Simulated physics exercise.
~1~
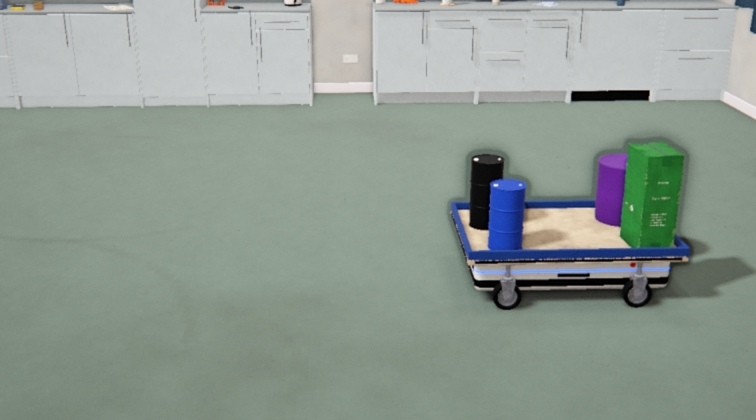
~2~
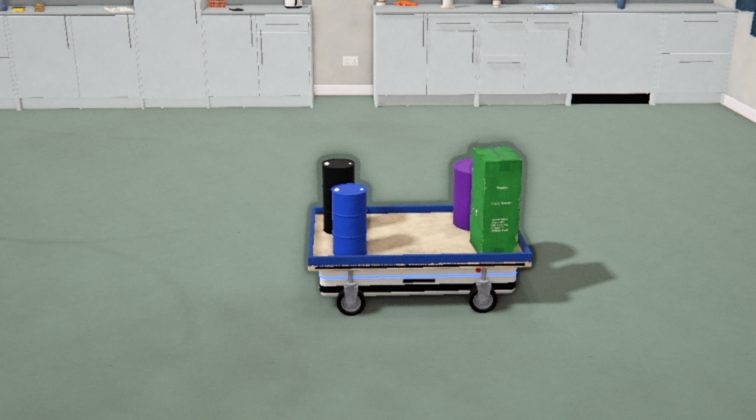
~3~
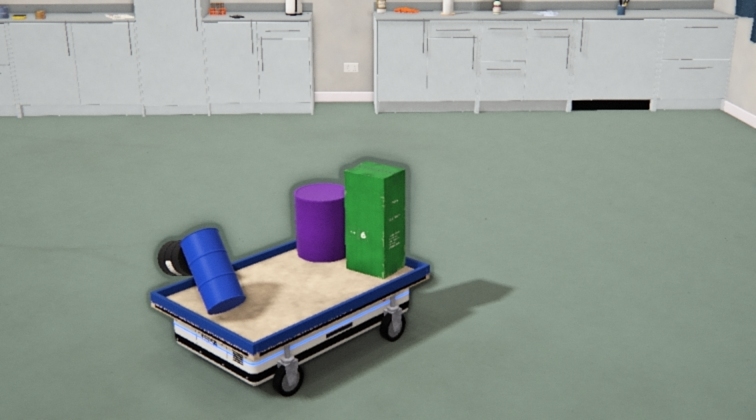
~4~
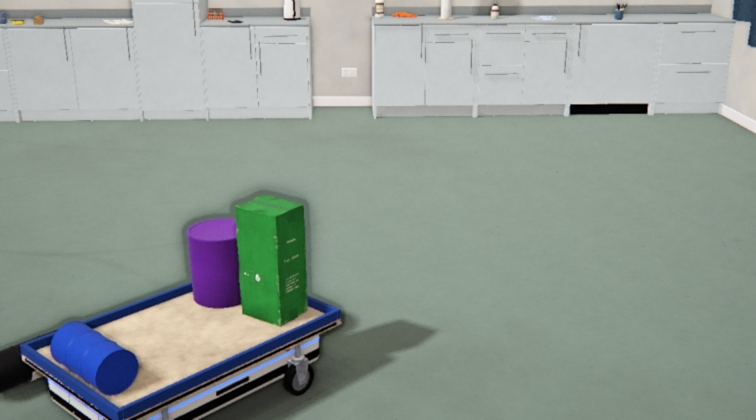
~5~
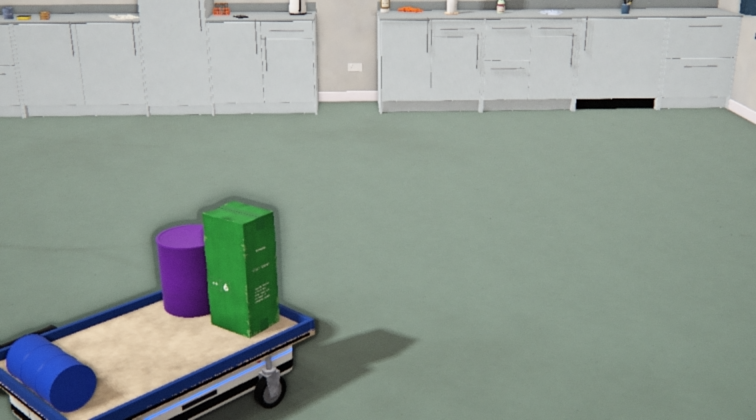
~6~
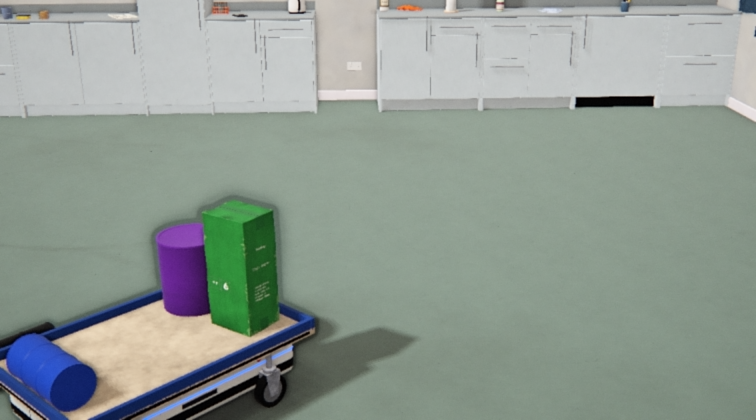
At first, a flat cart with a blue rim rolls left across a green floor in front of pale cabinets, carrying a black drum, a blue drum, a purple drum and a tall green box, all upright. As the cart swings round toward the viewer, the black drum tips over at the far left edge and the blue drum leans over. The black drum ends up off the cart, while the blue one drops onto its side on the deck. The cart comes to rest at the lower left, with the purple drum and green box still standing.
